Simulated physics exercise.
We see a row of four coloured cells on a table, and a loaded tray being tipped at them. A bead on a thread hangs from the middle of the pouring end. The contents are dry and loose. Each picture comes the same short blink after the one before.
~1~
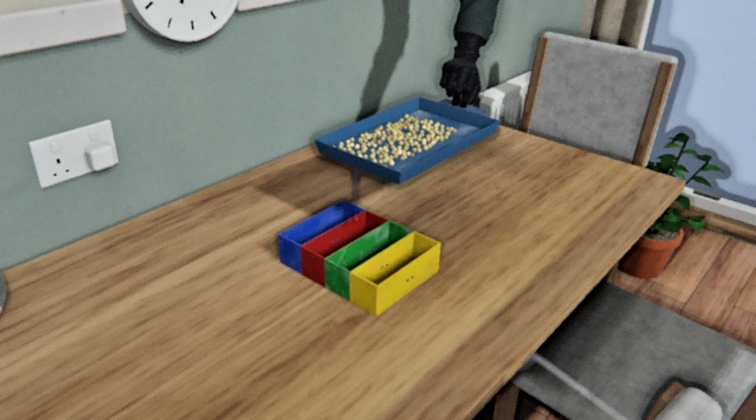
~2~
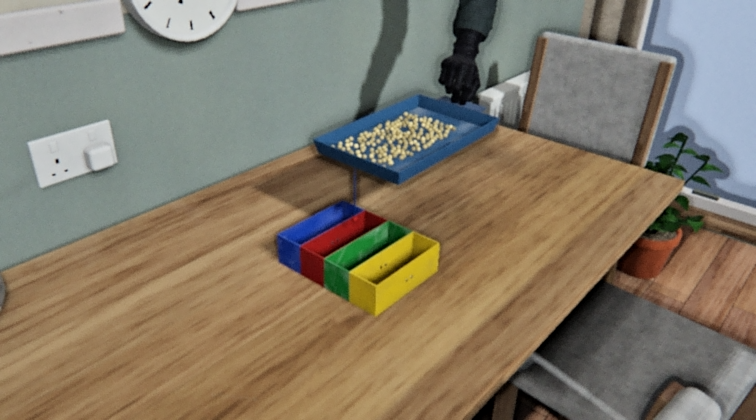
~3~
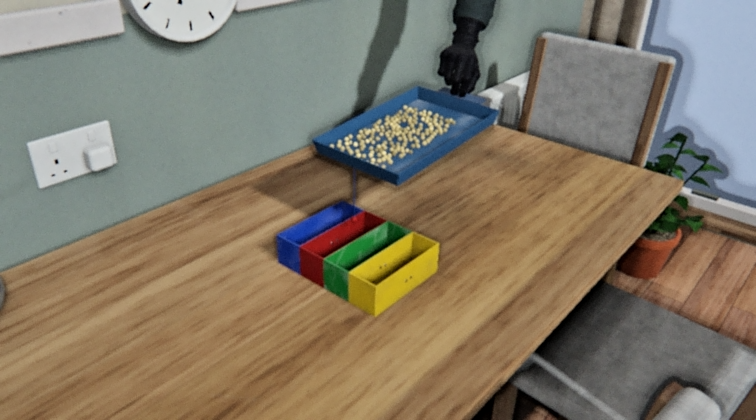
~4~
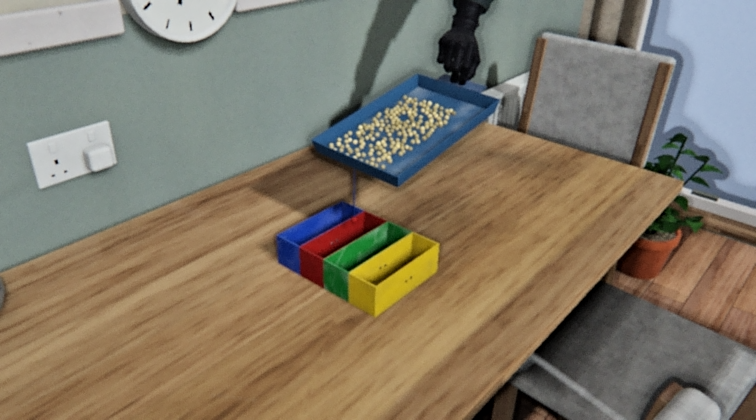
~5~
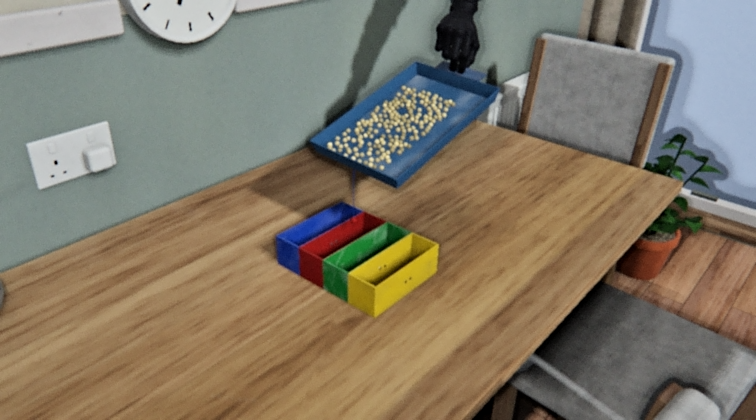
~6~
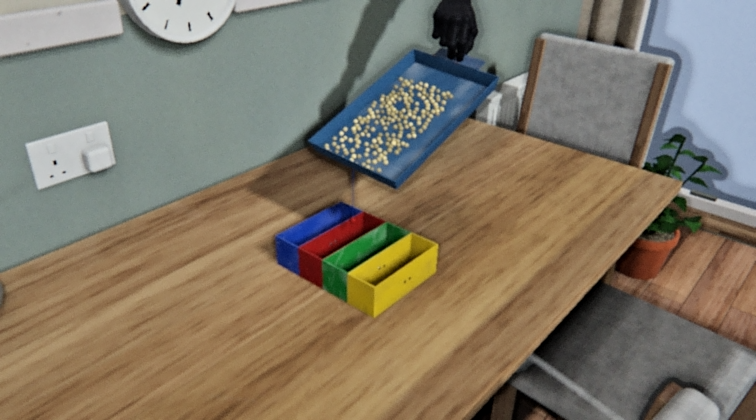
To begin with, a blue tray of pale beans sits almost level above a wooden table, behind blue, red, green and yellow cells, with a dark hand at its far end. The far end then rises steadily with the hand, steepening the tray towards the cells, which stay still.
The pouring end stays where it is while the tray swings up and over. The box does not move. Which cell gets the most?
Most goes to the green cell.
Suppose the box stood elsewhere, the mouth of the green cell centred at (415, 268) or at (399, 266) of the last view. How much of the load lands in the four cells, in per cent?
About 90 and 90 per cent.
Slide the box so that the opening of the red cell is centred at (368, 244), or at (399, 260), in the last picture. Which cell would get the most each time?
The first try: Red. The second: The blue cell.
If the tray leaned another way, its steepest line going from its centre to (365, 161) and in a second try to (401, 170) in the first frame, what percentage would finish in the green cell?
About 20 and 30 per cent.
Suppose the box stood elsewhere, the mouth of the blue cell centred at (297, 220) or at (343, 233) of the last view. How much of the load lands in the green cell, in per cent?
First some 30, then 30 per cent.
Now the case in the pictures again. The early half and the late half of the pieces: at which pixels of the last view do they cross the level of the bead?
At about (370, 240), then at (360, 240).
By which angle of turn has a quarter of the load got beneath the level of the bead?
Roughly 95°.
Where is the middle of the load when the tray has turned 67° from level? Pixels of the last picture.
At about (371, 173).
Soon after the last picture, tray tipped steeply; most on the tray; a stray few in the green cell; a stray few in the yellow cell; a small part falling or outside the box.
A little later, tray tipped past a quarter turn; about a quarter on the tray; about a quarter in the green cell; a small part in the yellow cell; a small part in the red cell; a stray few in the blue cell; about a quarter falling or outside the box.
Later still, tray tipped past a quarter turn; about half in the green cell; about a quarter in the yellow cell; a small part in the red cell; a stray few in the blue cell; a stray few falling or outside the box.
At rest, tray tipped past a quarter turn; about half in the green cell; about a quarter in the yellow cell; a small part in the red cell; a stray few in the blue cell; a stray few outside the box.
